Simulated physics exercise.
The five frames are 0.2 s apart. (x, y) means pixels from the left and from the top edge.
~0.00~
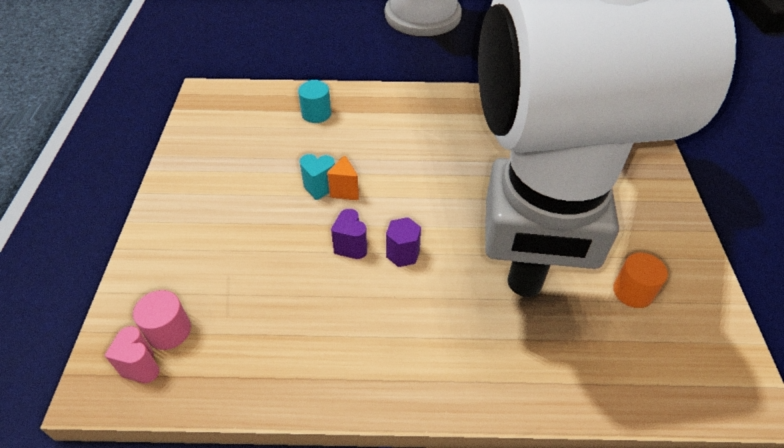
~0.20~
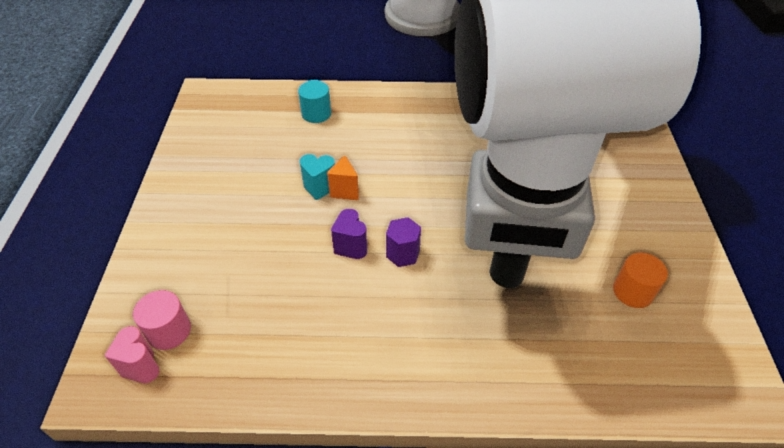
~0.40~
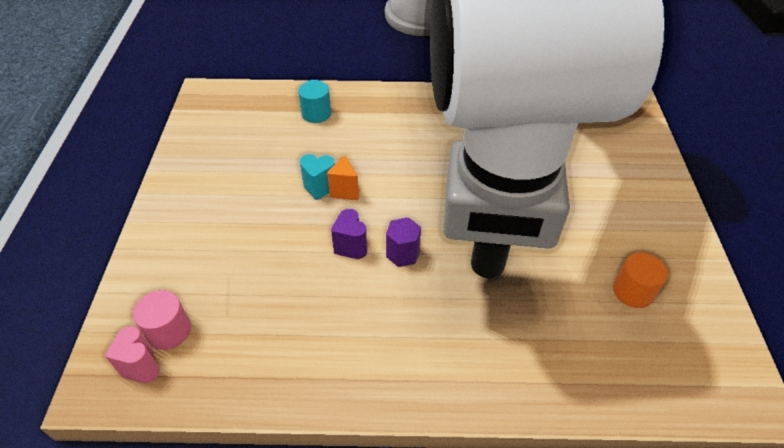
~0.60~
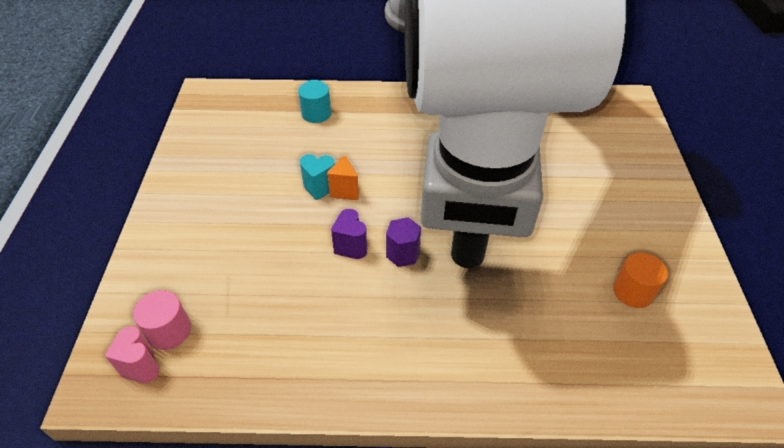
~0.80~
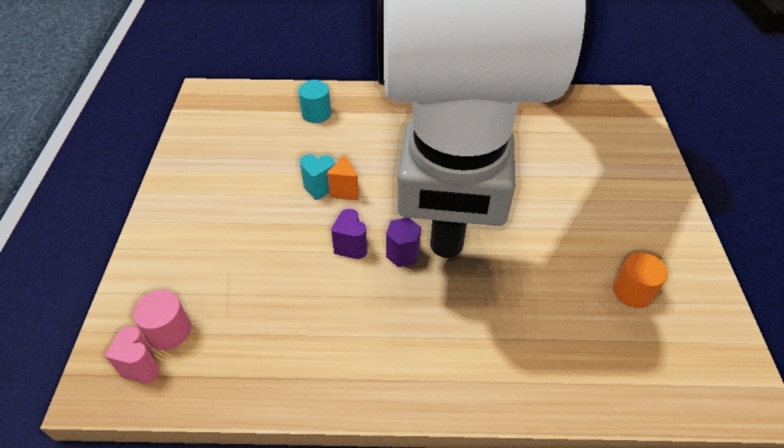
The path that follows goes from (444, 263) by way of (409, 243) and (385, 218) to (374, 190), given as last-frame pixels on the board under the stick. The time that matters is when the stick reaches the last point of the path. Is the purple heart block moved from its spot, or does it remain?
Put simply, it goes somewhere else.
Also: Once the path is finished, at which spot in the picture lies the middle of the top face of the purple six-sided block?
The centre of its top face lies at (367, 221).
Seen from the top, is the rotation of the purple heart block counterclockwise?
Answer: No.
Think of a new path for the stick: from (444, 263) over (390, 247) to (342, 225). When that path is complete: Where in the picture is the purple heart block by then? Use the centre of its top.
(291, 222)
On the path given first. One third of the way, stick at (410, 225); purple heart block at (345, 223); purple six-sided block at (377, 224), turned 40° anticlockwise.
Two thirds of the way, stick at (384, 199); purple heart block at (338, 224), turned 20° clockwise; purple six-sided block at (367, 221), turned 65° anticlockwise.
At the end, stick at (373, 172); orange triangle unmoved; purple heart block at (338, 224), turned 20° clockwise; purple six-sided block at (367, 221), turned 65° anticlockwise.
